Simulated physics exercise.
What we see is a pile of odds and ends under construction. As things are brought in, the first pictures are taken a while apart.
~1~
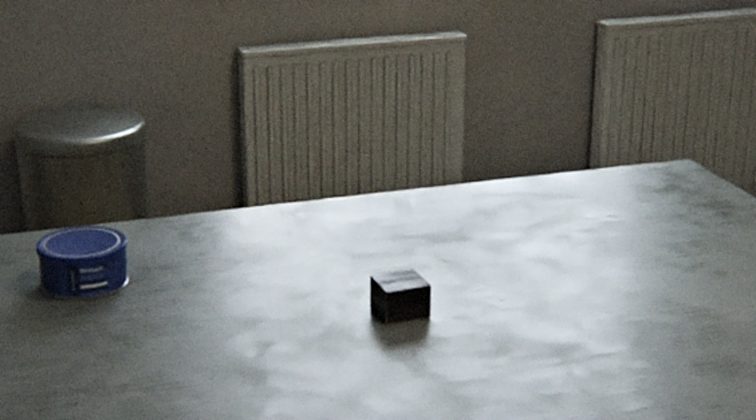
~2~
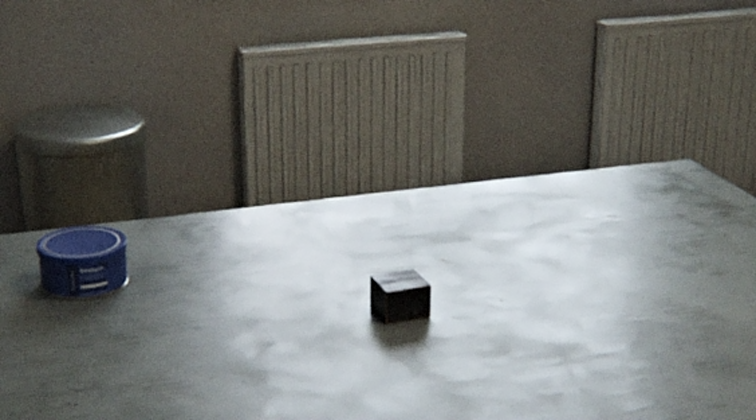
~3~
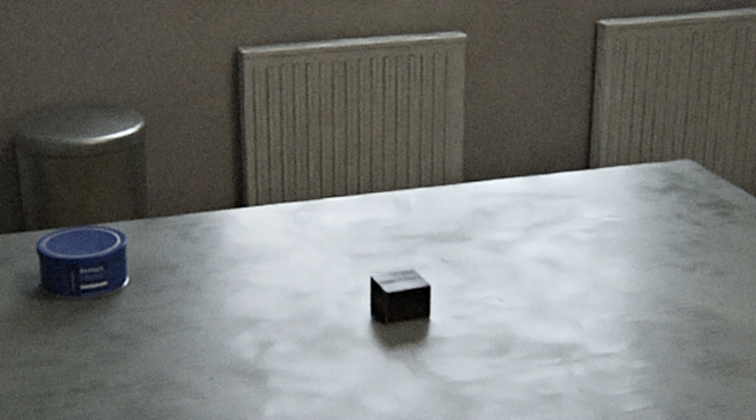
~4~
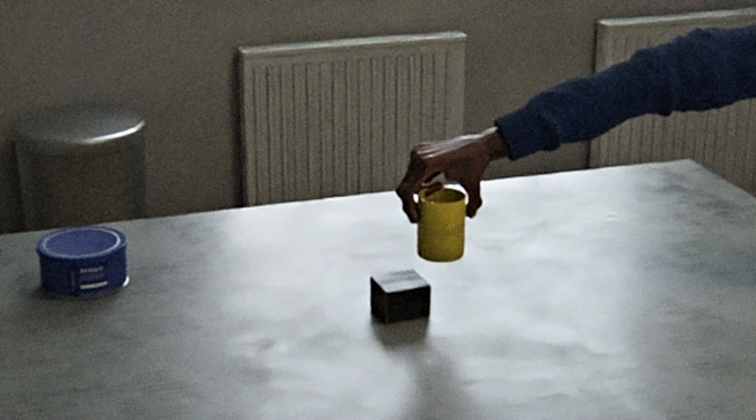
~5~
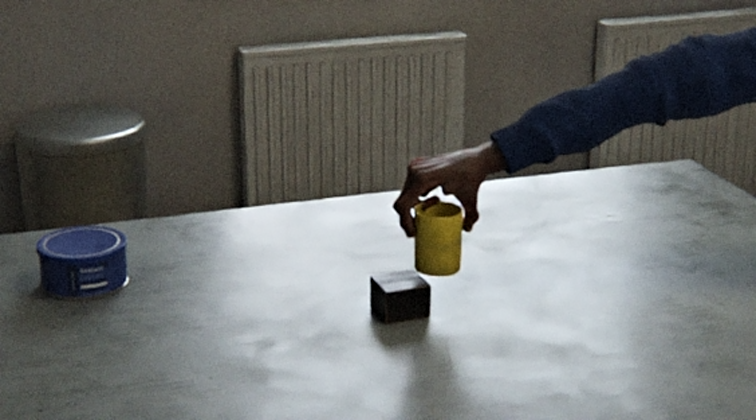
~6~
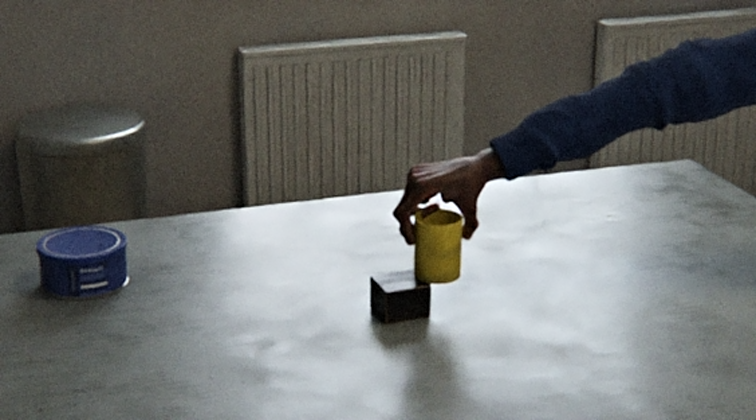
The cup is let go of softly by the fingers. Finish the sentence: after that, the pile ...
The pile collapses.
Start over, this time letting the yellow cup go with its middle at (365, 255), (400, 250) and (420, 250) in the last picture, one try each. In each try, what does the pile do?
The pile collapses in the first case, remains standing in the second case and remains standing in the third case.
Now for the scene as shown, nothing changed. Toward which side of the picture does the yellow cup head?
Rightward.
Then, 0.30 s past the last view, yellow cup now fallen.
Then, 0.60 s past the last view, nothing new.
Then, 2.20 s past the last view, yellow cup resting near (490, 279).
Finally, fallen, yellow cup; the other 2 still in place. Final places as the last picture's camera would see them, yellow cup near (492, 281). The pile gives way.
